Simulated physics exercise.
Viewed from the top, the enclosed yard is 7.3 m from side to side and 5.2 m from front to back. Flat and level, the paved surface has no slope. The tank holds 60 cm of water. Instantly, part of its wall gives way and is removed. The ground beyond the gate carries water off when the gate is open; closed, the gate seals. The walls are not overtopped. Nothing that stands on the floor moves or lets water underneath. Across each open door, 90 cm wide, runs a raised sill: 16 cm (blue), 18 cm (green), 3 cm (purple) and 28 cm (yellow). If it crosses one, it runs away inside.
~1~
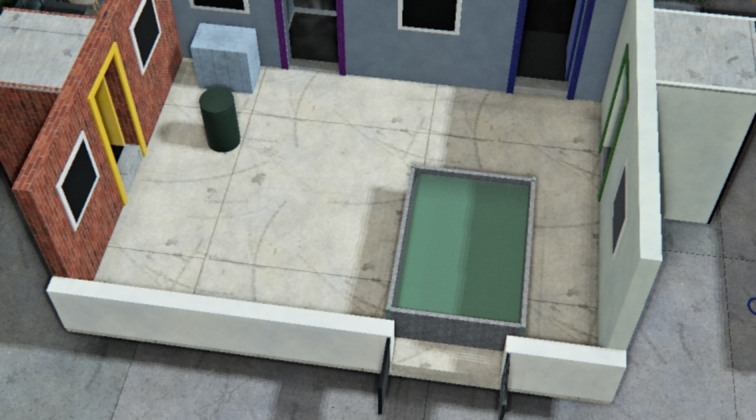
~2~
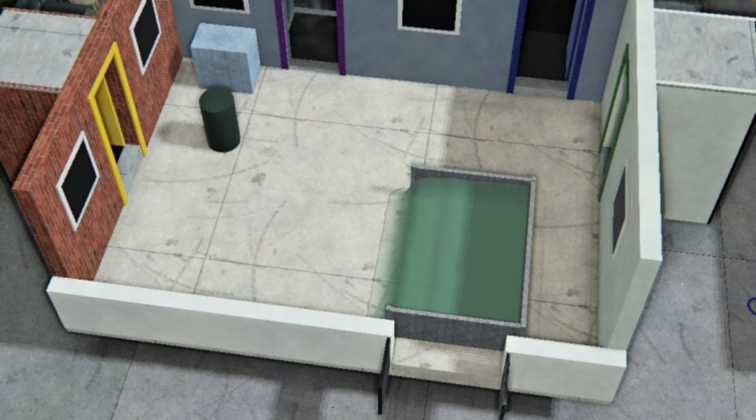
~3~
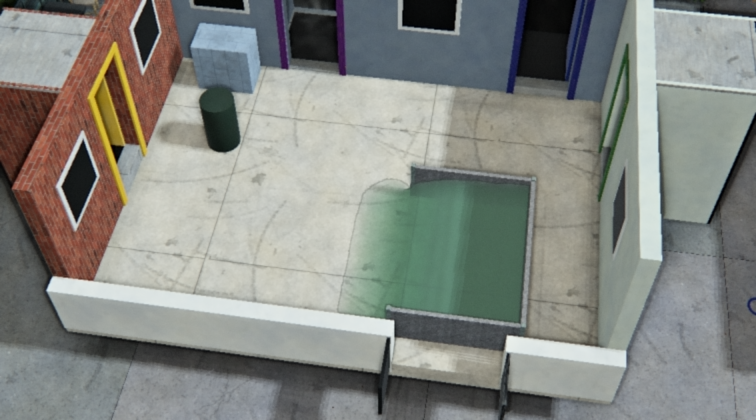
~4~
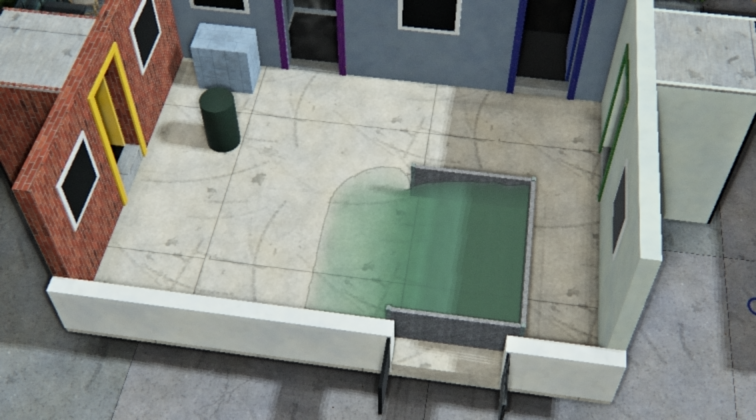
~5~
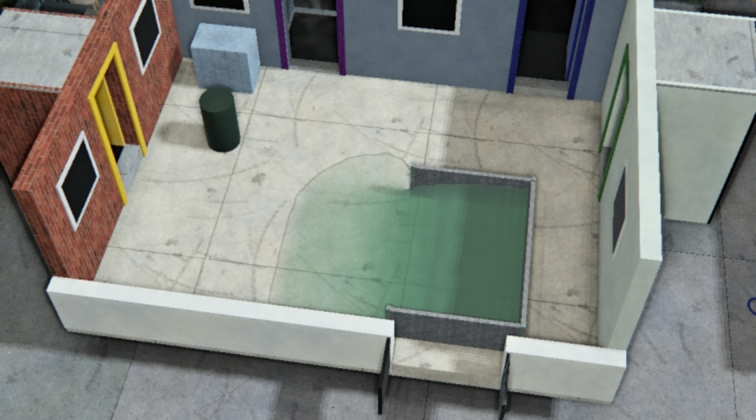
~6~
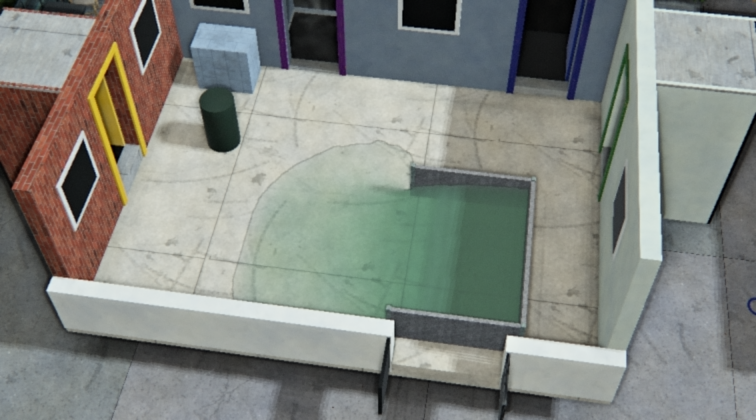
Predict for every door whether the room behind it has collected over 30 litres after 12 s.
My prediction: The blue door room collects 30 litres or less; the green door room collects 30 litres or less; the purple door room collects over 30 litres; the yellow door room collects 30 litres or less.
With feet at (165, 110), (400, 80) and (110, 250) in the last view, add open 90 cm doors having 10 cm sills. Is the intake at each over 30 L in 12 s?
In that order: Beyond it, short of it, beyond it.
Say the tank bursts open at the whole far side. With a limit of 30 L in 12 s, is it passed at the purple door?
So, purple door: Out of bounds.
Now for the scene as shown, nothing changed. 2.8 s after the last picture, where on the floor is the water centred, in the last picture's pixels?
The water is centred near (251, 215).
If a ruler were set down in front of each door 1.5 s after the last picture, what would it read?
Depths: Blue door 0 cm, green door 0 cm, purple door 0 cm, yellow door 29 cm.
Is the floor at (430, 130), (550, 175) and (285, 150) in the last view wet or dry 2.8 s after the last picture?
First spot not yet wet, second not yet wet, third submerged.
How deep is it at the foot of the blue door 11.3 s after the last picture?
Roughly 9.5 centimetres.
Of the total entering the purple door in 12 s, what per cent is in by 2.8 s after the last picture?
By then it's near 0% of the total.
Then, 0.7 s after the last picture water covers 45 % of the floor and is deepest (24 cm) near (390, 303); blue door not reached, green door not reached, purple door not reached, yellow door 5 cm at the sill, 0 L in.
Then, 1.5 s after the last picture water covers 55 % of the floor and is deepest (42 cm) near (96, 309); blue door not reached, green door not reached, purple door not reached, yellow door 29 cm at the sill, 0 L in.
Then, 2.8 s after the last picture water covers 60 % of the floor and is deepest (30 cm) near (201, 67); blue door not reached, green door not reached, purple door 6 cm at the sill, 3 L in, yellow door 23 cm at the sill, 1 L in.
Then, 6.3 s after the last picture water covers 85 % of the floor and is deepest (14 cm) near (163, 109); blue door 5 cm at the sill, 0 L in, green door not reached, purple door 9 cm at the sill, 63 L in, yellow door 13 cm at the sill, 1 L in.
Then, 11.3 s after the last picture water covers 100 % of the floor and is deepest (15 cm) near (578, 373); blue door 9 cm at the sill, 0 L in, green door 10 cm at the sill, 0 L in, purple door 5 cm at the sill, 117 L in, yellow door 5 cm at the sill, 1 L in.
